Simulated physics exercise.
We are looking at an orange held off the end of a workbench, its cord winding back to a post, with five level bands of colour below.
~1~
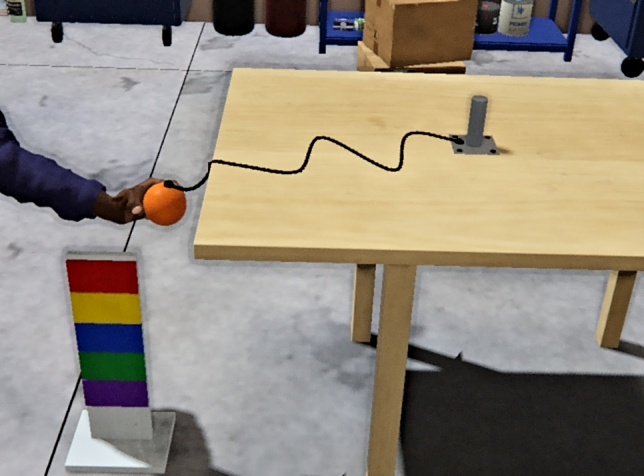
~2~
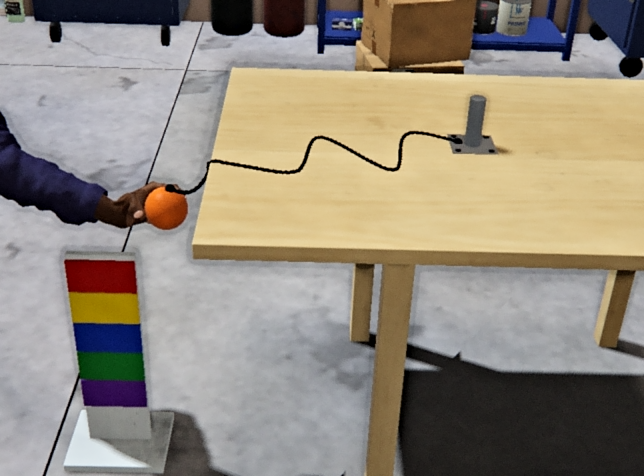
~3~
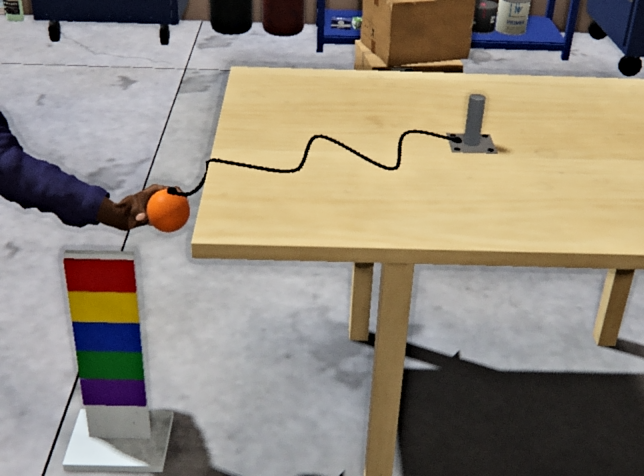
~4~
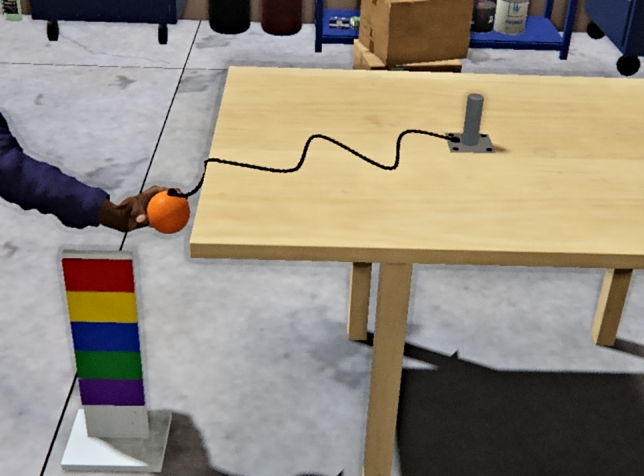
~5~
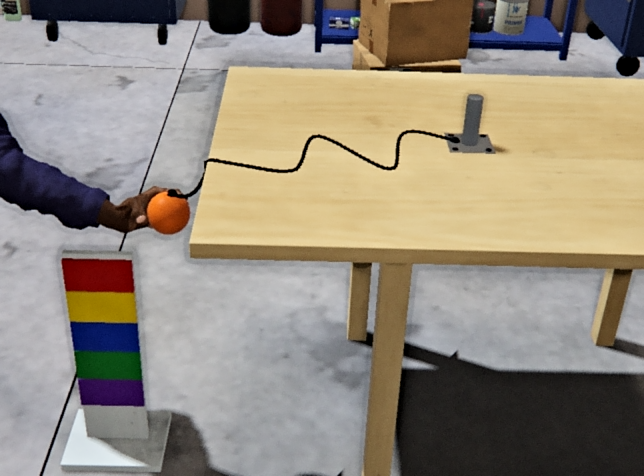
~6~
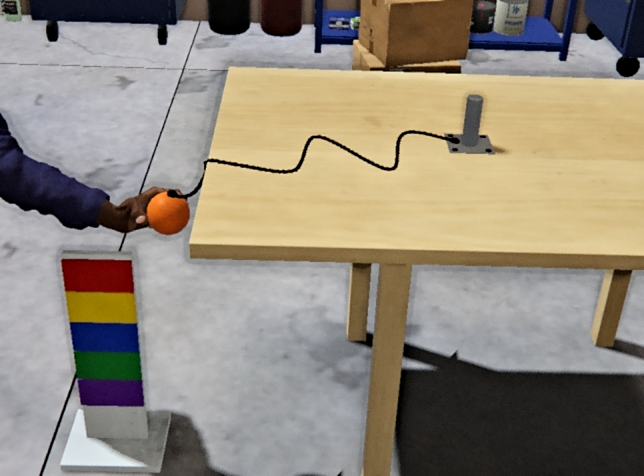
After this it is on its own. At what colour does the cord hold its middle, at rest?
Its centre hangs level with the green band.
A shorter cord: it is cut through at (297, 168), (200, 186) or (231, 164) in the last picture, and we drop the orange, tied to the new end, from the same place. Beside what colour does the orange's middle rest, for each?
In that order: None, it hangs higher; blue; yellow.
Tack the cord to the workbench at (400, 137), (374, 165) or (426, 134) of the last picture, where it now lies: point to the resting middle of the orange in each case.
Near (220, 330), (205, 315) and (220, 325).
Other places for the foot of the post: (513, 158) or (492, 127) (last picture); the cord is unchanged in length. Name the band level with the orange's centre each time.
Try by try: Blue; blue.
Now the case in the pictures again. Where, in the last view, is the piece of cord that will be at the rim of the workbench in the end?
That spot is around (313, 138).
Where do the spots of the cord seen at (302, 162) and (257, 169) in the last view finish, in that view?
About (212, 208), and the other about (215, 256).
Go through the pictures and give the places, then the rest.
Orange (166, 204); red (102, 278); yellow (106, 309); blue (109, 339); green (112, 367); purple (115, 394), in the first frame.
Orange (167, 209); cord through (422, 133) (399, 164) (345, 147) (305, 159) (241, 166), in the second frame.
Orange (169, 211), in the third frame.
Orange (169, 213); cord through (420, 132) (397, 163) (343, 146) (303, 158) (239, 165), in the fourth frame.
Orange (169, 213), in the fifth frame.
Orange (169, 213); cord through (419, 133) (397, 163) (342, 147) (303, 159) (238, 165), in the sixth frame.
A little later, orange near (179, 352); level with blue.
Next, orange near (242, 351); level with green.
Later still, orange near (206, 355); level with green.
When it is over, orange near (219, 359); level with green. Its middle rests at the green band.
